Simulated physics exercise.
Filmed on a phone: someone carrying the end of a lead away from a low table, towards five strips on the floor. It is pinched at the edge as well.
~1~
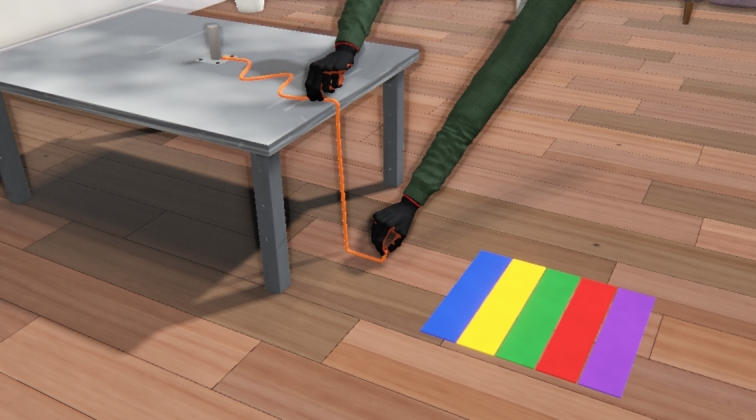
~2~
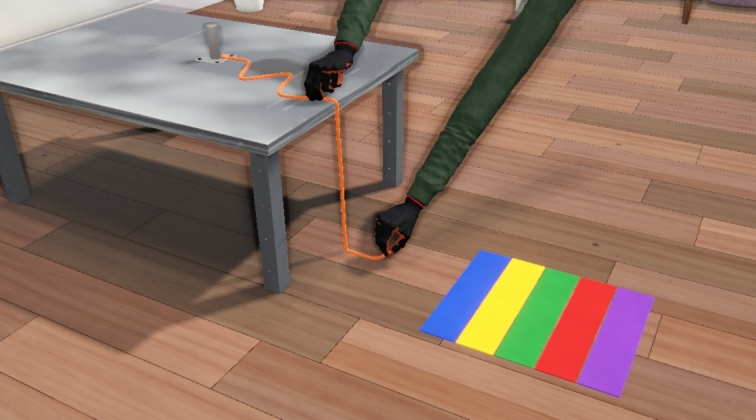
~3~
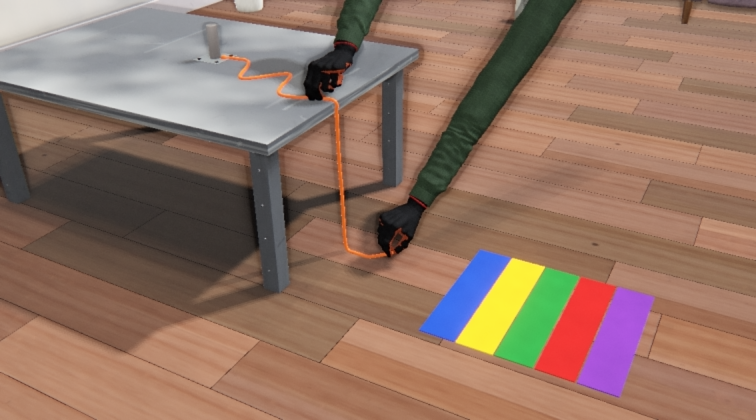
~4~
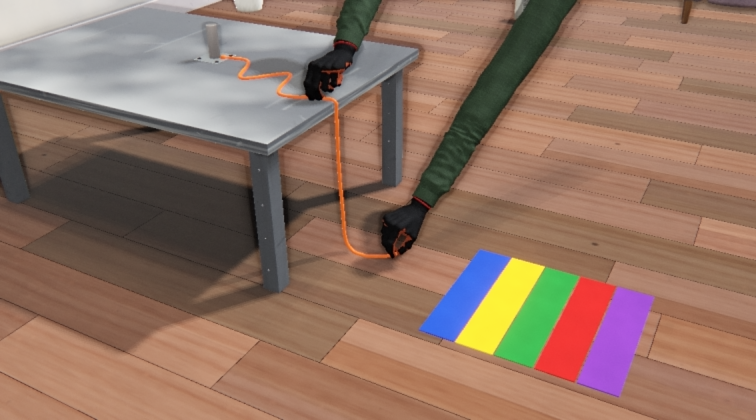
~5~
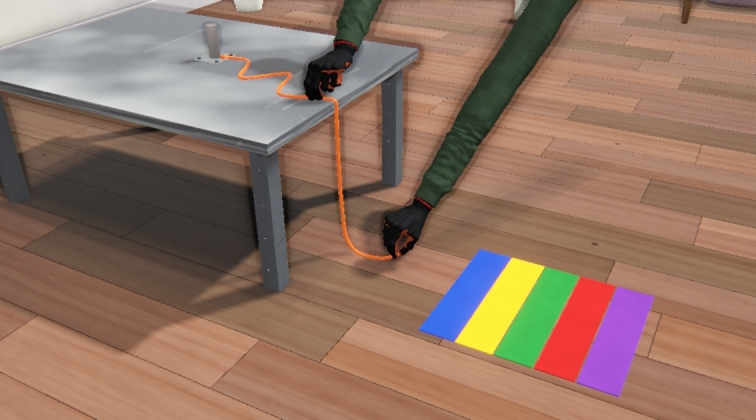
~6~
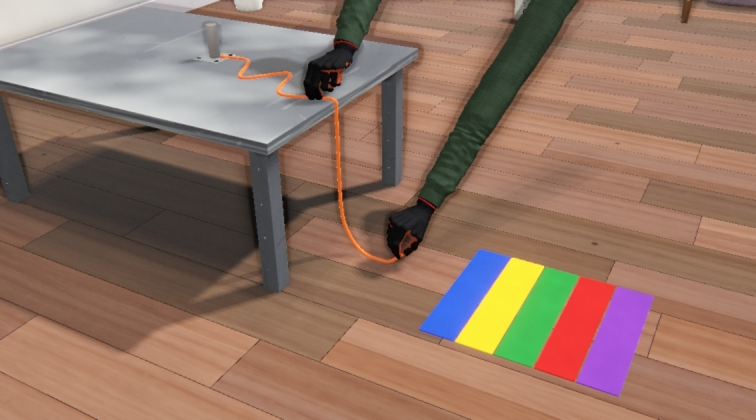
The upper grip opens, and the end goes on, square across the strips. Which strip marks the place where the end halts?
The red strip does.
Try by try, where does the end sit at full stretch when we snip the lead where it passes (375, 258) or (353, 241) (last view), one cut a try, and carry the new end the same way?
Around (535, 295) for the first cut and around (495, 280) for the second.
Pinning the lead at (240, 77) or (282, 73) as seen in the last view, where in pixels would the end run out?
Approximately (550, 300), then (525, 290).
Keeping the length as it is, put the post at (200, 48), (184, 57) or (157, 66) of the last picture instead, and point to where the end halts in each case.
Going through the tries, you get (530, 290), then (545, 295), then (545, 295).
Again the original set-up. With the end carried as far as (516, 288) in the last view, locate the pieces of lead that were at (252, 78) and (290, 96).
Around (282, 78) and around (347, 130).
Soon after, end near (516, 288); over yellow.
After that, end near (558, 300); over green.
At the stop, end near (584, 308); over red. It halts on the red strip.
